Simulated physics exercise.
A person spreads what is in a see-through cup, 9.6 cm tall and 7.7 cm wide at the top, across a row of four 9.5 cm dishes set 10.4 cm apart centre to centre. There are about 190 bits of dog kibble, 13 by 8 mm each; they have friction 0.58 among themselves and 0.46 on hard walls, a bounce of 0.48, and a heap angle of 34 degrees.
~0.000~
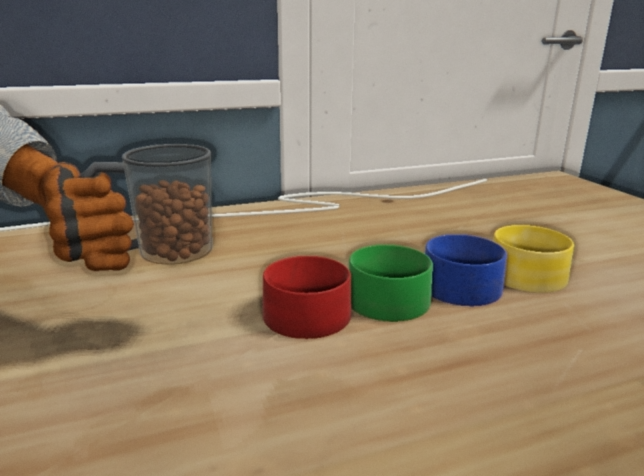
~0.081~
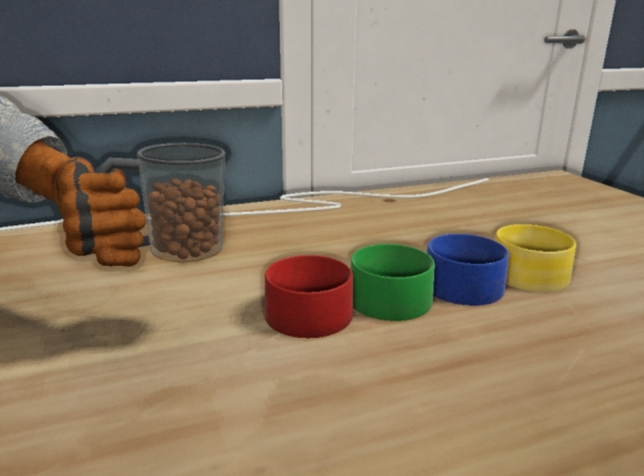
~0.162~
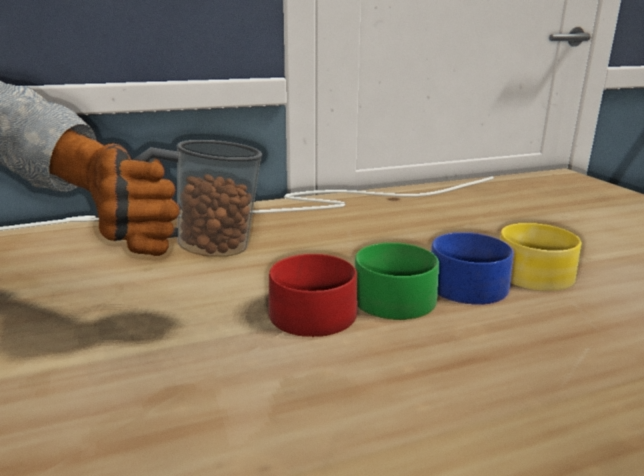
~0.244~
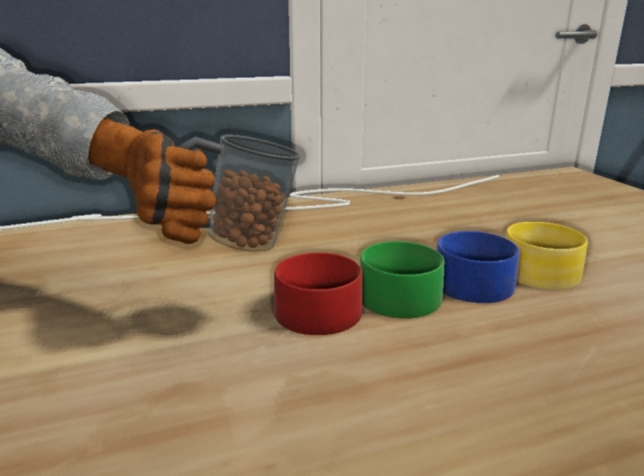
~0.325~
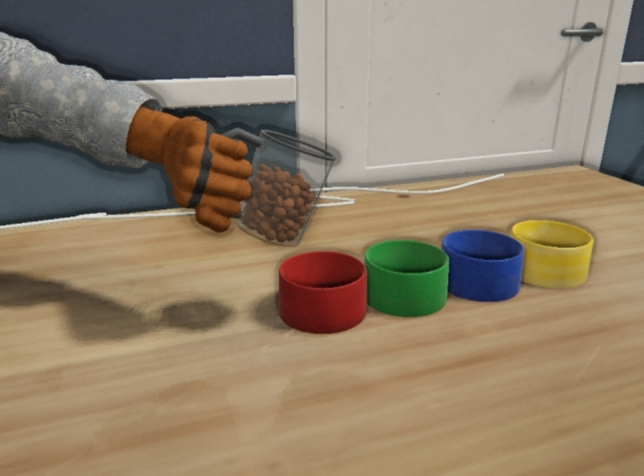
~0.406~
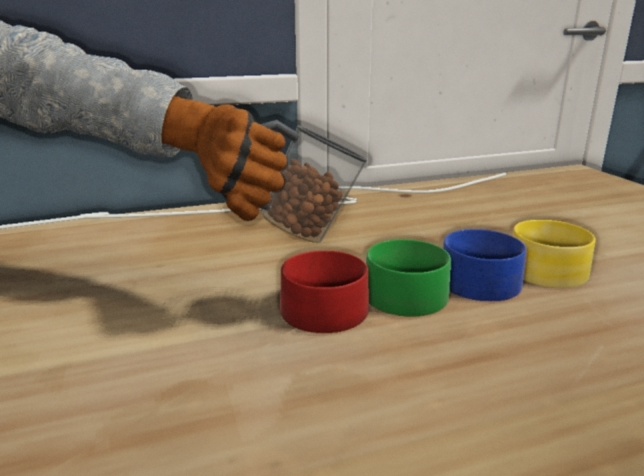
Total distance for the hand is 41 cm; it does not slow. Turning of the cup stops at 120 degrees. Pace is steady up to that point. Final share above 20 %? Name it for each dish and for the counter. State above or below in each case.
In each case: Red dish below, blue dish below, green dish below, yellow dish above, counter below.
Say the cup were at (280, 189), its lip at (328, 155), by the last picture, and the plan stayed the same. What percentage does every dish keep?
It'd finish with red at 0, blue at 0, green at 0 and yellow at 100.
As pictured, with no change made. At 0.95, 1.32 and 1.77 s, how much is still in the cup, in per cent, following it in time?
At the three moments: 100, 90 and 20 percent.
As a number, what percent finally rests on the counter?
I'd put it near 10 per cent.
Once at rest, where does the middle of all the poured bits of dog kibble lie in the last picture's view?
After settling, the middle sits near (557, 254).
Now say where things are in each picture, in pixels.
The first picture shows cup at (172, 204), tilt 0 degrees, lip at (209, 152), moved 0.0 cm; middle of the pieces at (173, 219); red dish at (307, 274); green dish at (391, 261); blue dish at (466, 249); yellow dish at (533, 239).
The second picture shows cup at (184, 202), tilt 2 degrees, lip at (223, 152), moved 1.0 cm; middle of the pieces at (184, 217).
The third picture shows cup at (216, 198), tilt 8 degrees, lip at (259, 153), moved 3.6 cm; middle of the pieces at (214, 213).
The fourth picture shows cup at (251, 194), tilt 15 degrees, lip at (297, 154), moved 6.6 cm; middle of the pieces at (247, 208).
The fifth picture shows cup at (283, 189), tilt 21 degrees, lip at (332, 156), moved 9.5 cm; middle of the pieces at (278, 203).
The sixth picture shows cup at (312, 186), tilt 28 degrees, lip at (363, 158), moved 12.4 cm; middle of the pieces at (305, 199); red dish at (324, 269); green dish at (408, 256); blue dish at (484, 244); yellow dish at (554, 234). Its pace works out near 80 degrees a second; the hand travels 36 cm a second.
After 0.95 s, tilt 71 degrees; cup holds 100 %.
After 1.32 s, tilt 101 degrees; cup holds 90 %, yellow 5 %.
Then, at 1.77 s, tilt 120 degrees; cup holds 20 %, yellow 70 %.
At rest (2.6 s), red 0 %, blue 0 %, green 0 %, yellow 90 %, counter 10 %.
